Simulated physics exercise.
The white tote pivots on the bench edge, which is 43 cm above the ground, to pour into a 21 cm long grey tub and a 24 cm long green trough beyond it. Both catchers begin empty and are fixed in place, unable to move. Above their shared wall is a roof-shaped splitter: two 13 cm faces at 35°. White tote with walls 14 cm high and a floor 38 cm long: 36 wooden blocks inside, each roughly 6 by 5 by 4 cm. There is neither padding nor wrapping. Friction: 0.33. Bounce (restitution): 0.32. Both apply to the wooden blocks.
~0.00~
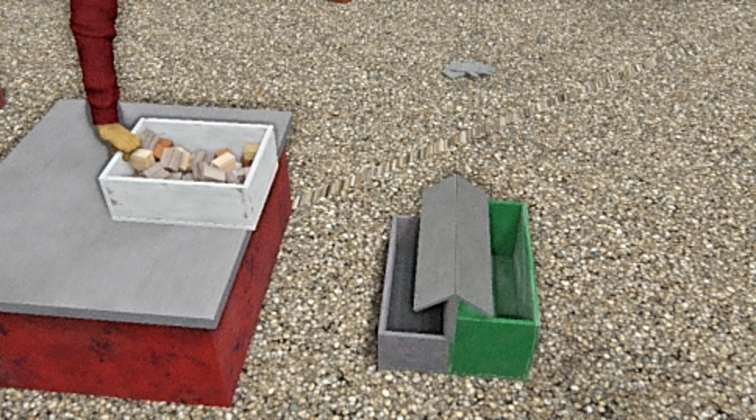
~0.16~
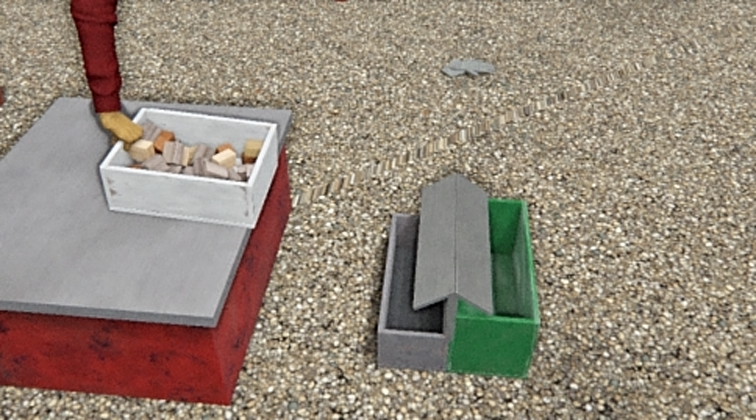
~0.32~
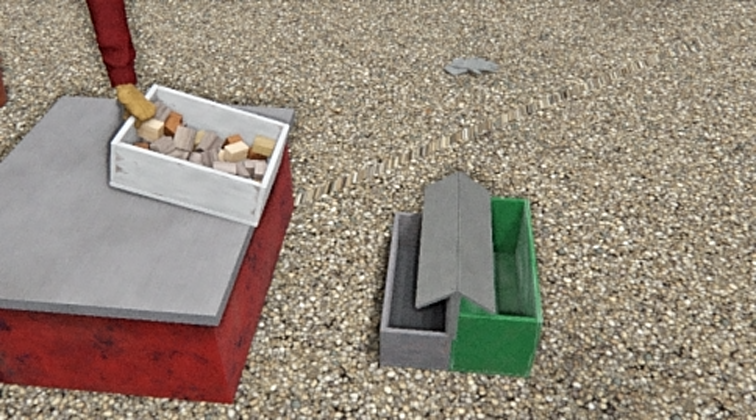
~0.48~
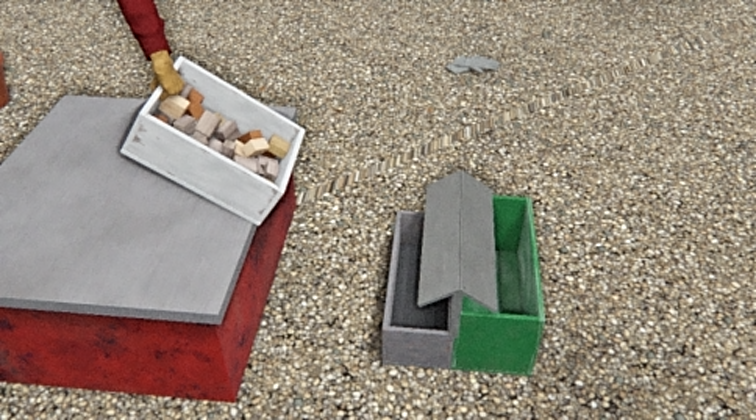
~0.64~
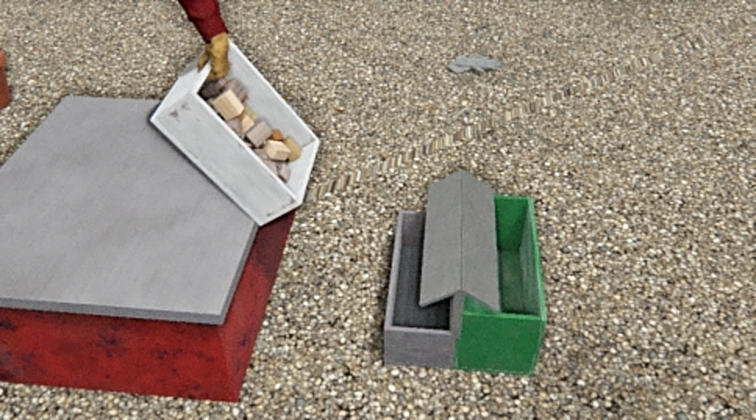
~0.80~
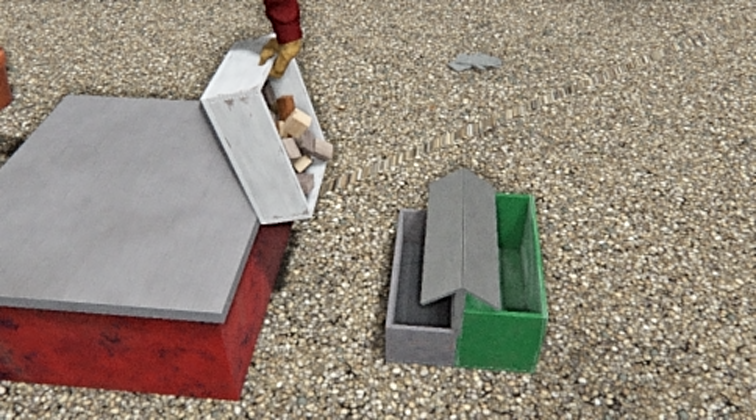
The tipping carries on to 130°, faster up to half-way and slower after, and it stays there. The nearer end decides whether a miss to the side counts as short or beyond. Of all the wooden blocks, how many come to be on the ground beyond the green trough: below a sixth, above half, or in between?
Beyond the green trough, expect not even a sixth of the load on the ground.
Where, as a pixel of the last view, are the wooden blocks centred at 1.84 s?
Somewhere about (371, 296) in pixels.
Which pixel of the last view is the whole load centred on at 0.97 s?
Near (295, 166) in pixels.
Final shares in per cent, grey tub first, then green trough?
I'd put it at about 15 percent, then about 0 percent.
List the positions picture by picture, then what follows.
In the first frame (we follow the rim corner now nearest the camera), white tote at (243, 186); grey tub at (445, 338); tilt 0°; nothing out yet.
White tote at (247, 185); tilt 4°, in the second frame.
White tote at (261, 185); tilt 16°, in the third frame.
White tote at (280, 189); tilt 34°, in the fourth frame.
White tote at (298, 200); tilt 54°, in the fifth frame.
White tote at (310, 213); grey tub at (453, 331); tilt 76°; nothing out yet, in the sixth frame.
After 0.97 s, tilt 97°; 31 still in the white tote and 5 in the air.
After 1.17 s, tilt 118°; 27 still in the white tote, 1 in the grey tub, 4 on the ground short of the grey tub and 4 in the air.
After 1.47 s, tilt 130°; 2 still in the white tote, 4 in the grey tub, 17 on the ground short of the grey tub and 13 in the air.
When it is over (at 1.84 s), 5 in the grey tub and 31 on the ground short of the grey tub. Asked share, 0 of 36, 0 per cent.
